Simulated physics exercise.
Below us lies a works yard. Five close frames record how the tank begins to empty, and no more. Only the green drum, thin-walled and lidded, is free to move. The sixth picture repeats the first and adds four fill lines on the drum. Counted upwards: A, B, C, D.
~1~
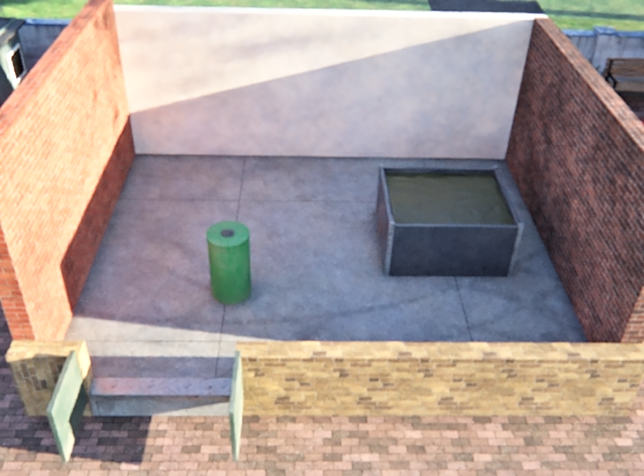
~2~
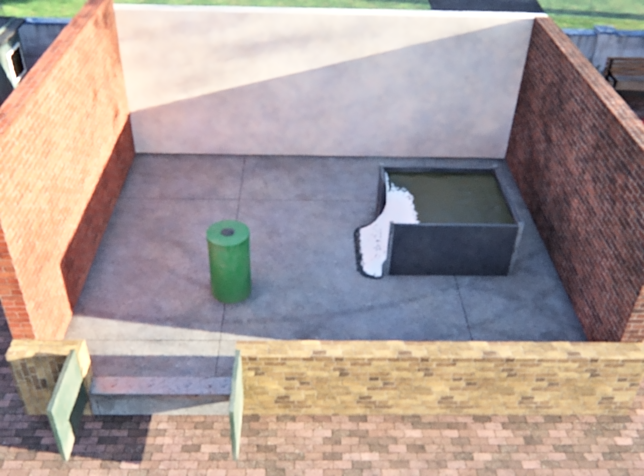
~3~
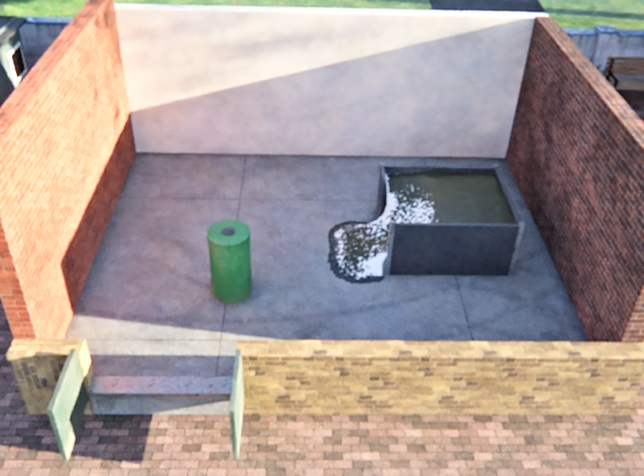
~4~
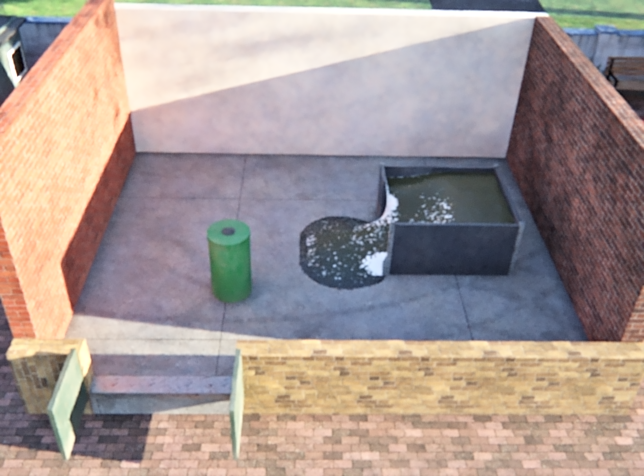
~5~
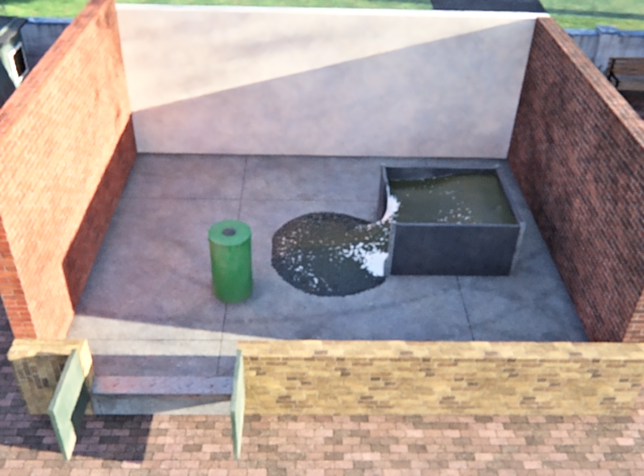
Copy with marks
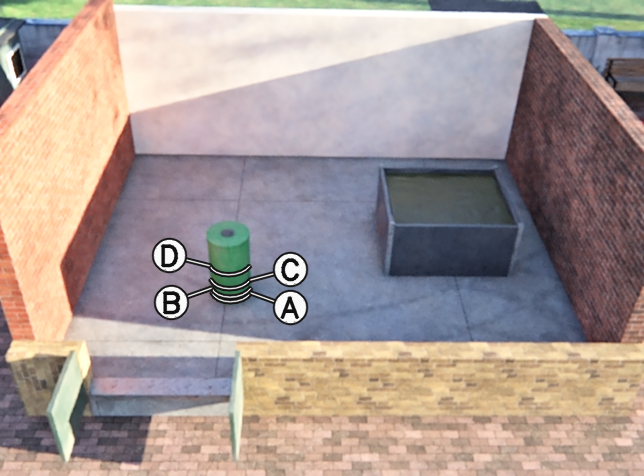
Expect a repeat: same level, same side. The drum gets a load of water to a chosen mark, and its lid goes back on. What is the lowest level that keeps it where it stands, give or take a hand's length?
The limit is D.
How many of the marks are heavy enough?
One of them.
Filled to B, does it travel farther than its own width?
Yes, it does.
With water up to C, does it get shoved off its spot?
Yes.
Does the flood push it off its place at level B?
Yes, that goes wrong.
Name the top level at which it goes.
C it is.
In white, A at (230, 301); B at (229, 297); C at (229, 288); D at (228, 274); from the bottom up A, B, C, D.
With A, it is washed out through the gate.
With B, it is pushed about 3 times its own width away.
With C, it is pushed about its own width away.
With D, it does not move.
